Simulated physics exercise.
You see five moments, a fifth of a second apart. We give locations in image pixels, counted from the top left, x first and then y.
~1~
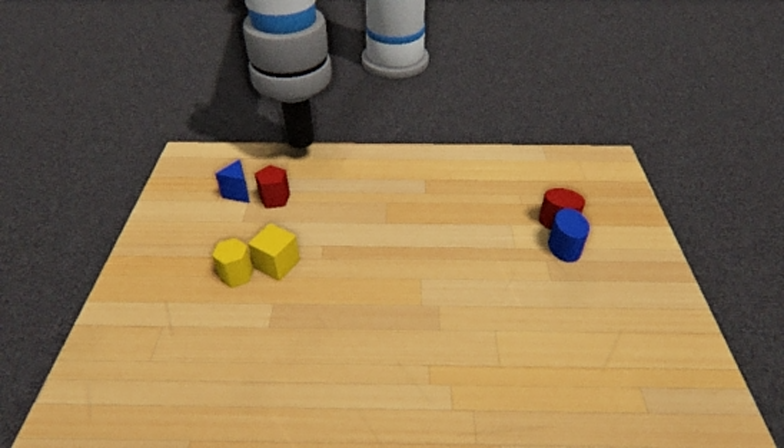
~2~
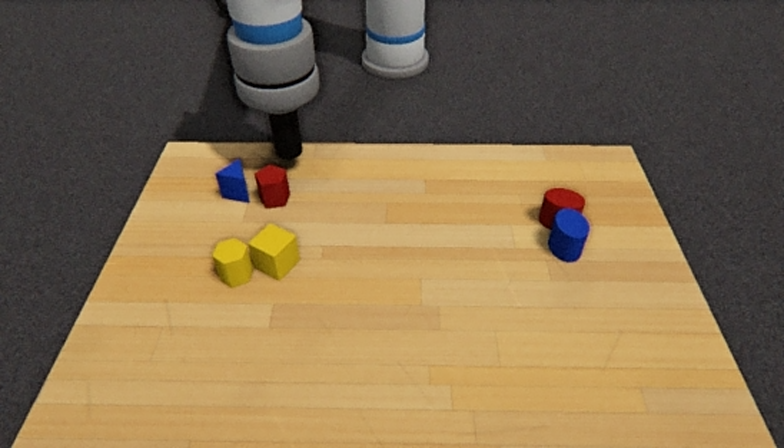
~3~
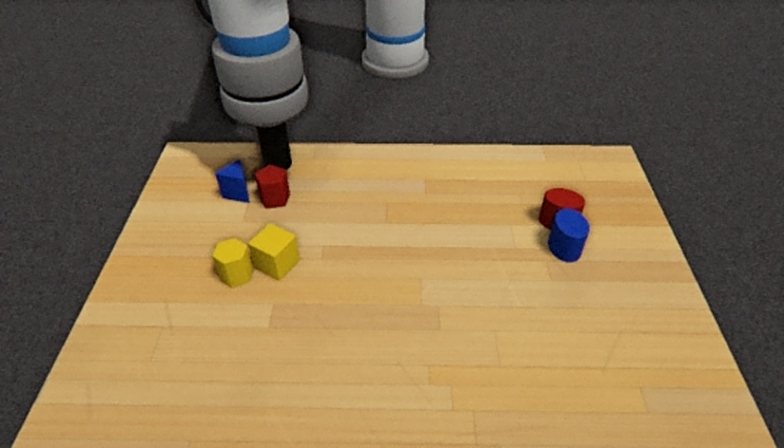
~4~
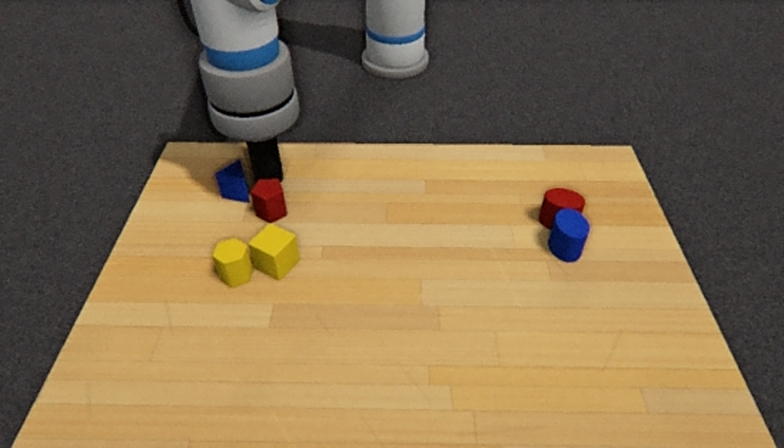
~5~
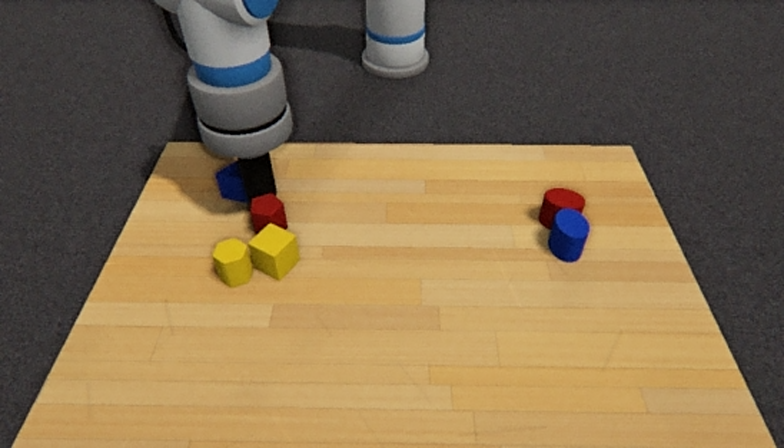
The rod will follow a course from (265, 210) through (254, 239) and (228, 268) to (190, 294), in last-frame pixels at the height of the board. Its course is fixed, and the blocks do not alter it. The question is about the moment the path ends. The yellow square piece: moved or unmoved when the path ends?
Once the path is done, it is somewhere new.
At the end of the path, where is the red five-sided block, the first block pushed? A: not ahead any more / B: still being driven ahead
My pick is A.
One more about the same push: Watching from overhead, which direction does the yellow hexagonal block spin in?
It goes anticlockwise.
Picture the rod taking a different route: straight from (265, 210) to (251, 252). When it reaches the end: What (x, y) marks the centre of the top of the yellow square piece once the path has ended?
The yellow square piece ends near (283, 254).
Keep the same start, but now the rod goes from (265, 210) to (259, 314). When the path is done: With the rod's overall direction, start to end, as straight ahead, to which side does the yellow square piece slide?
The left.
The first path, step by step. One third of the way, rod (250, 226); red five-sided block (271, 228), turned 50° anticlockwise; yellow square piece (279, 252), turned 25° clockwise.
Two thirds of the way, rod (223, 254); yellow hexagonal block (219, 269), turned 30° anticlockwise; red five-sided block (271, 228), turned 50° anticlockwise; yellow square piece (279, 252), turned 25° clockwise.
At the end, rod (184, 280); yellow hexagonal block (211, 280), turned 85° anticlockwise; blue triangular block in place; red five-sided block (271, 228), turned 50° anticlockwise; yellow square piece (279, 252), turned 25° clockwise.
